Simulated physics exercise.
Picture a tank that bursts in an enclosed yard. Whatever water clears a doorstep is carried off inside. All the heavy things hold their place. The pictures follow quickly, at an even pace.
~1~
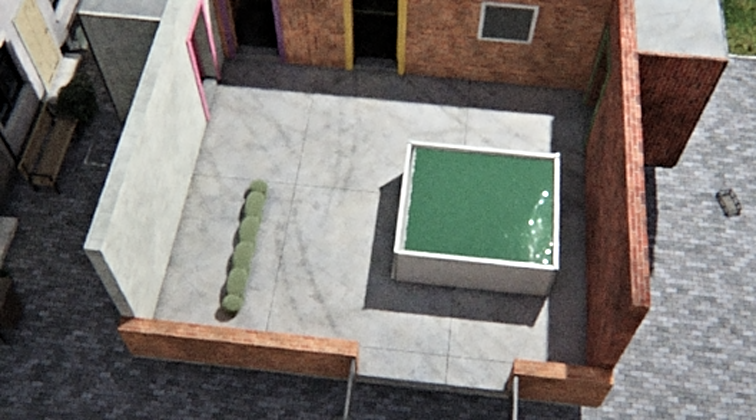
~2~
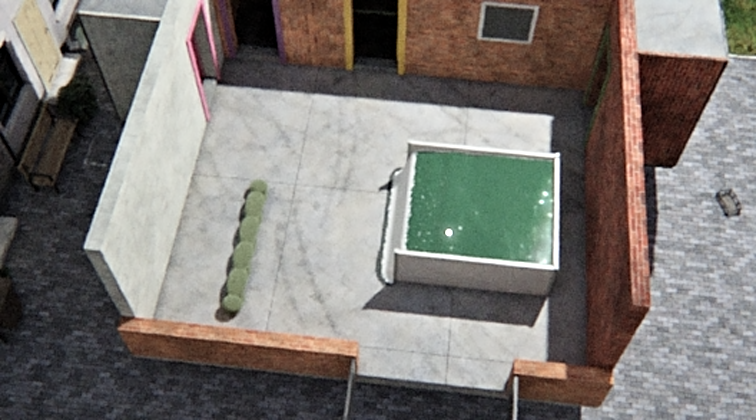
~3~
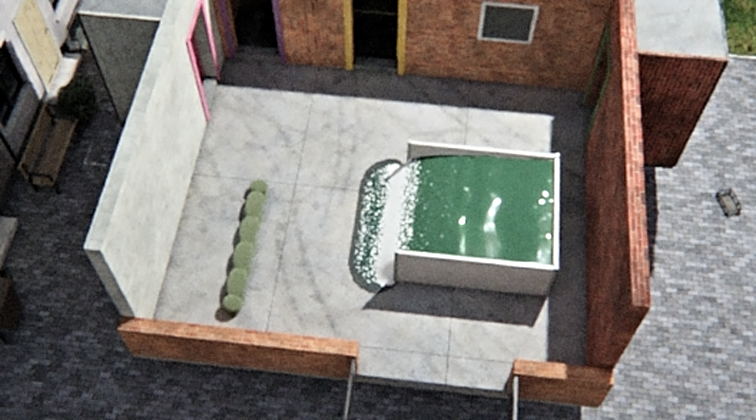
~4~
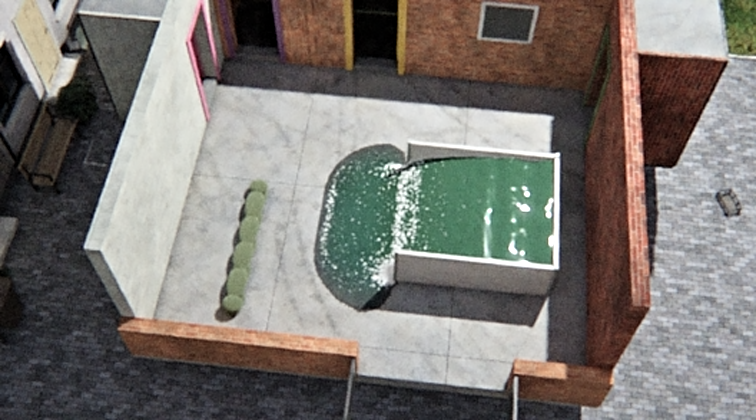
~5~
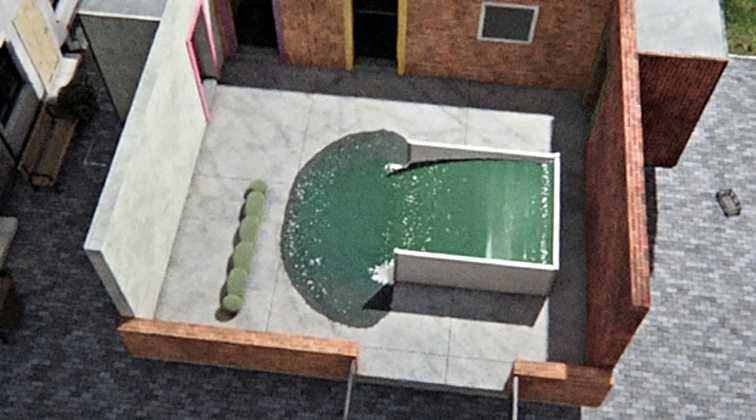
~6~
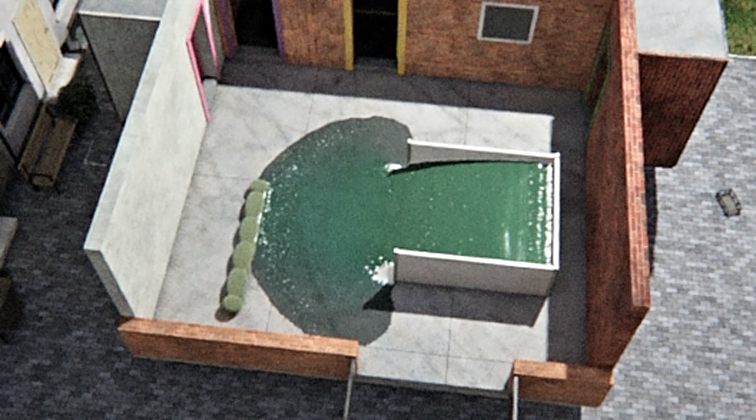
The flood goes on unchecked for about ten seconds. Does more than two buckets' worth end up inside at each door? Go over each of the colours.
The yellow door no, two at most; the purple door yes, more than two; the pink door yes, more than two; the green door yes, more than two.
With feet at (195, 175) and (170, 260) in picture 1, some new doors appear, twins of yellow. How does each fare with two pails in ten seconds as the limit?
The first new door crosses the line, and the second crosses the line.
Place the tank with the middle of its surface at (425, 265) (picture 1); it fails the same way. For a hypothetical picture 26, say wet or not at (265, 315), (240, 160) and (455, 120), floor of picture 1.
Hit, hit, spared.
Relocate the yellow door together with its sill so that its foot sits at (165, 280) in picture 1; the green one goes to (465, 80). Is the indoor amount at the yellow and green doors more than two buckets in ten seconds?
Going through them, I find the yellow door overflows and the green door escapes flooding.
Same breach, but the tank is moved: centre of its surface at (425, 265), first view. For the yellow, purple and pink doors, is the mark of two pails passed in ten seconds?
Log: Yellow door breaks the limit; purple door breaks the limit; pink door breaks the limit.
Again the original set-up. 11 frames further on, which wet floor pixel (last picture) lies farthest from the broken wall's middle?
Approximate pixel: (224, 63).
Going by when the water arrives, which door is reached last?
Result: The green one.
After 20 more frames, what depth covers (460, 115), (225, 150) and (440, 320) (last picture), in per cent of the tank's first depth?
Around 0, 14 and 2 %.
A moment on, water covers 50 % of the floor; the yellow door not reached, the purple door not reached, the pink door not reached, the green door not reached.
Next, water covers 55 % of the floor; the yellow door wet at the sill, nothing in, the purple door wet at the sill, nothing in, the pink door under two buckets in, the green door not reached.
Then, water covers 60 % of the floor; the yellow door wet at the sill, nothing in, the purple door far over two buckets in, the pink door far over two buckets in, the green door not reached.
Later, water covers 95 % of the floor; the yellow door wet at the sill, nothing in, the purple door far over two buckets in, the pink door far over two buckets in, the green door not reached.
In the end, water covers 95 % of the floor; the yellow door under two buckets in, the purple door far over two buckets in, the pink door far over two buckets in, the green door over two buckets in.
